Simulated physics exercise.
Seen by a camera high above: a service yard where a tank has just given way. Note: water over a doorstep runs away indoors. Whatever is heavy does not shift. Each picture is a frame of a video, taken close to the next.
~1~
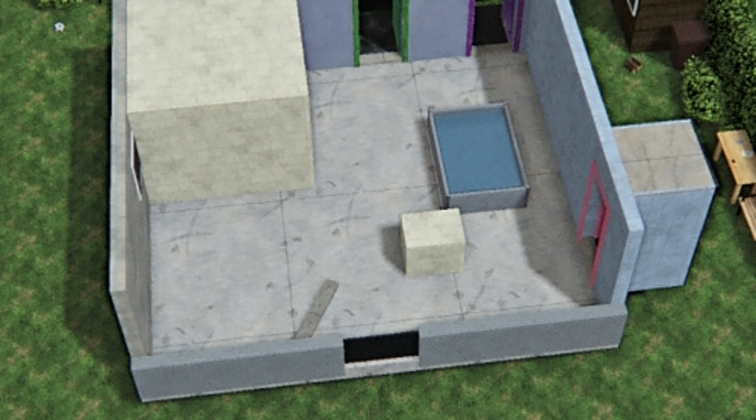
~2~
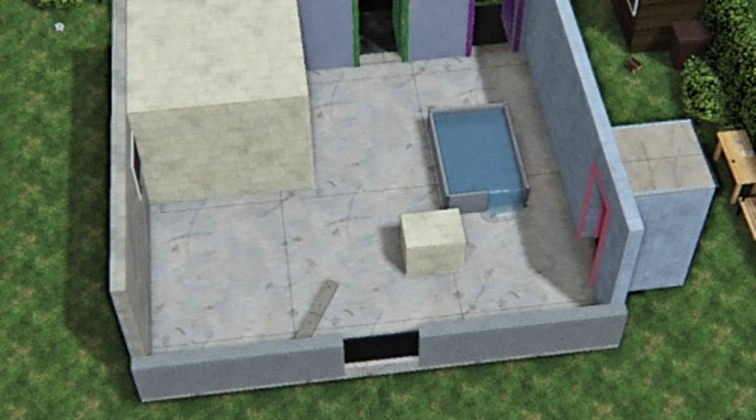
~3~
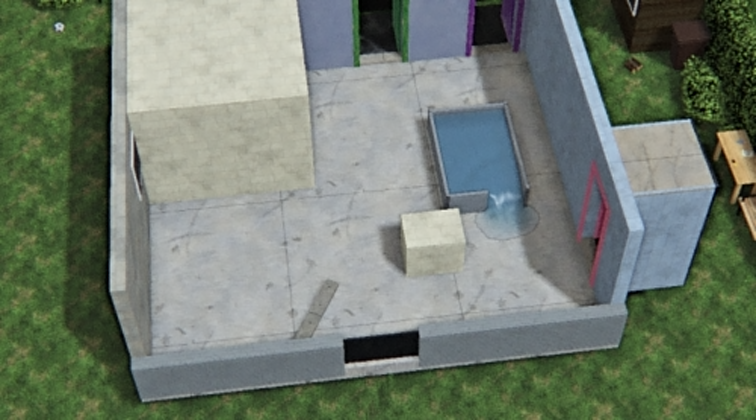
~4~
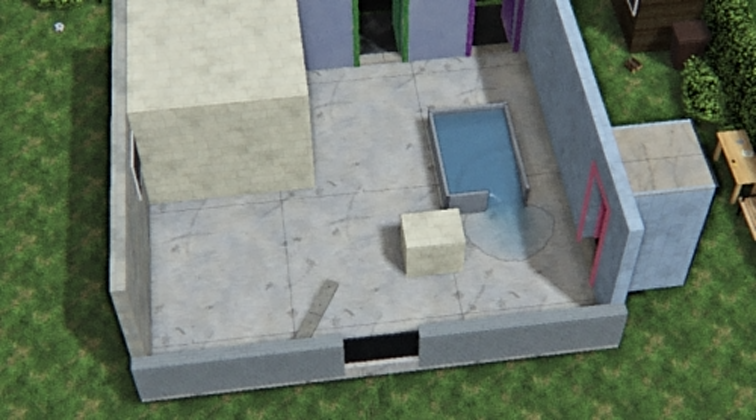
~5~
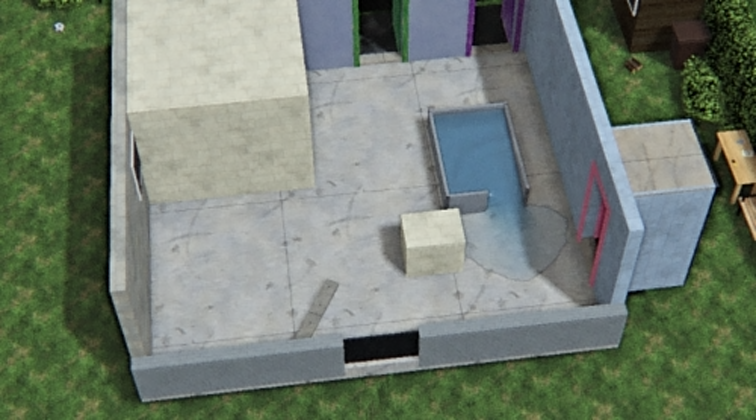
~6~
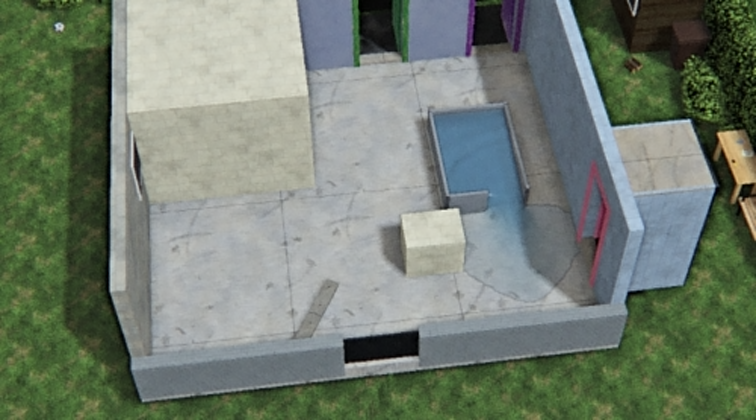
The clip shows a walled concrete yard from high above, where an open tank of still water gives way at its near side, and water pours out and spreads across the floor past a pale block toward the viewer.
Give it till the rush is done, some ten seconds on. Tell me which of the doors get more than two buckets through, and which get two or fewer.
Sorted out: The purple door gets two or fewer; the green door gets two or fewer; the pink door gets two or fewer.
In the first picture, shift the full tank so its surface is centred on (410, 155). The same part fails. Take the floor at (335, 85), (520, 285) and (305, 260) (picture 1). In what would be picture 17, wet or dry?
Result: Spared; inundated; inundated.
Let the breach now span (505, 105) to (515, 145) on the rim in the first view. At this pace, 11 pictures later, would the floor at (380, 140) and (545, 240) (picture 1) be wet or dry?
Untouched, then soaked.
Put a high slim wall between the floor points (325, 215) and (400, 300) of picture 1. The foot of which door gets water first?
The pink door.
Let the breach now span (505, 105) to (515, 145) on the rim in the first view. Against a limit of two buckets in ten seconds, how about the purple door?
So the purple door ends up above after ten seconds.
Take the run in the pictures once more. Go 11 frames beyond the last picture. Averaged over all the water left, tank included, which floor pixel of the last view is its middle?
I'd put my finger on (500, 215).
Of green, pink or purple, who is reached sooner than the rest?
I say the pink door.
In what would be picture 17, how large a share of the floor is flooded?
About 15 percent.
A moment on, water covers 15 % of the floor; the purple door not reached, the green door not reached, the pink door wet at the sill, nothing in.
Next, water covers 15 % of the floor; the purple door not reached, the green door not reached, the pink door wet at the sill, nothing in.
Then, water covers 25 % of the floor; the purple door not reached, the green door not reached, the pink door wet at the sill, nothing in.
Later, water covers 40 % of the floor; the purple door not reached, the green door not reached, the pink door wet at the sill, nothing in.
In the end, water covers 65 % of the floor; the purple door wet at the sill, nothing in, the green door not reached, the pink door wet at the sill, nothing in.
